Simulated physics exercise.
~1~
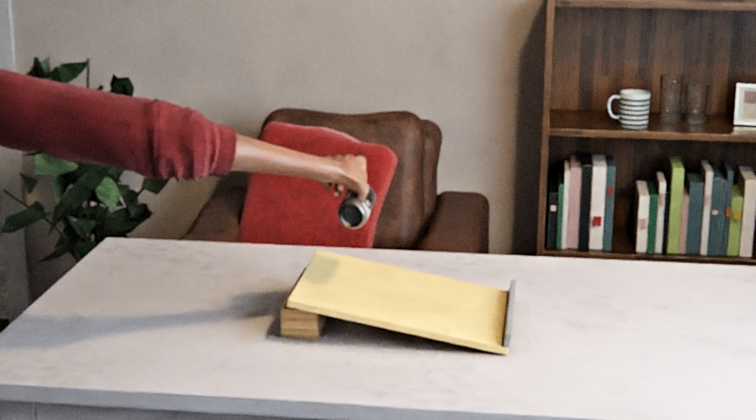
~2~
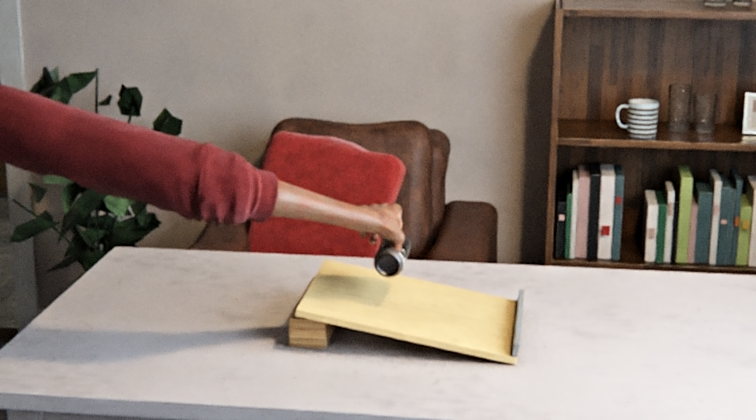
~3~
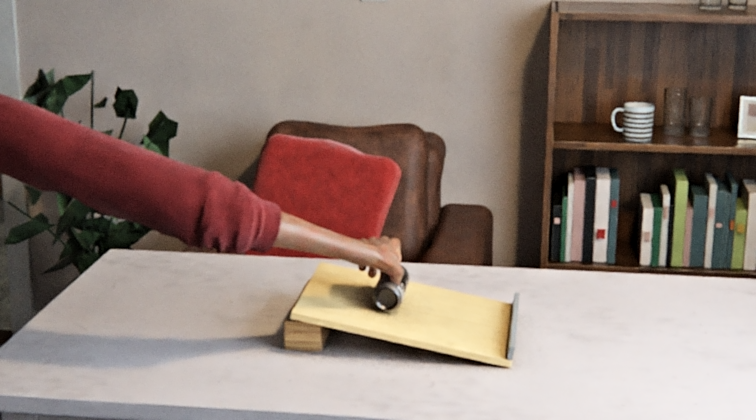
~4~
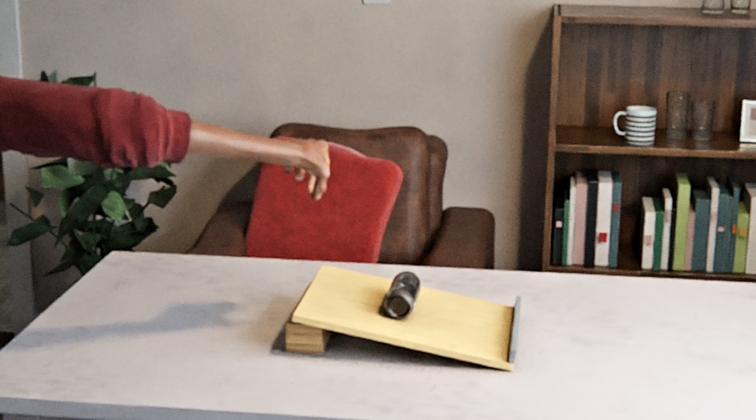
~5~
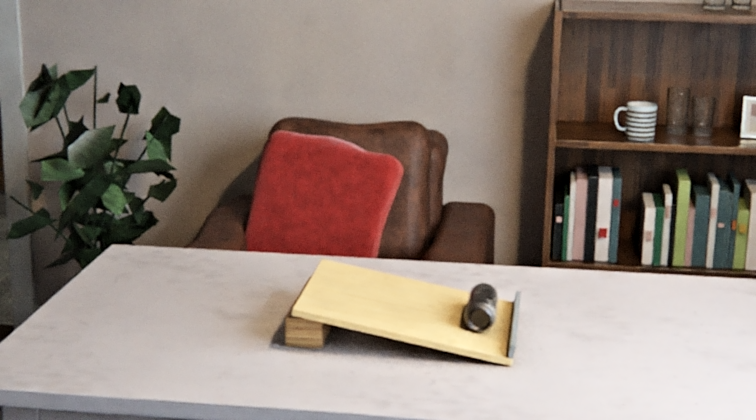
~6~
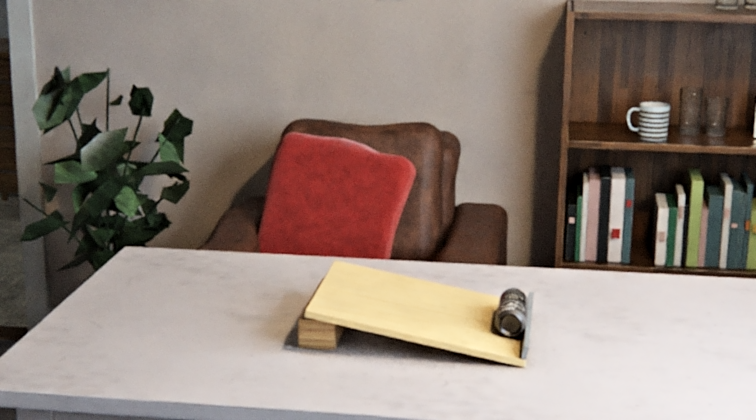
A pale table stands in a living room, seen from the front and slightly above by a gently swaying camera. Behind it are a brown armchair with a red cushion, a leafy plant on the left and a dark wooden bookcase on the right. On the table, a yellow board slopes down to the right from a wooden block. An arm in a red sleeve lowers a black can onto the board on its side, lets go and draws back. The can rolls down the slope and ends against the grey strip at the lower edge, while the board stays put.
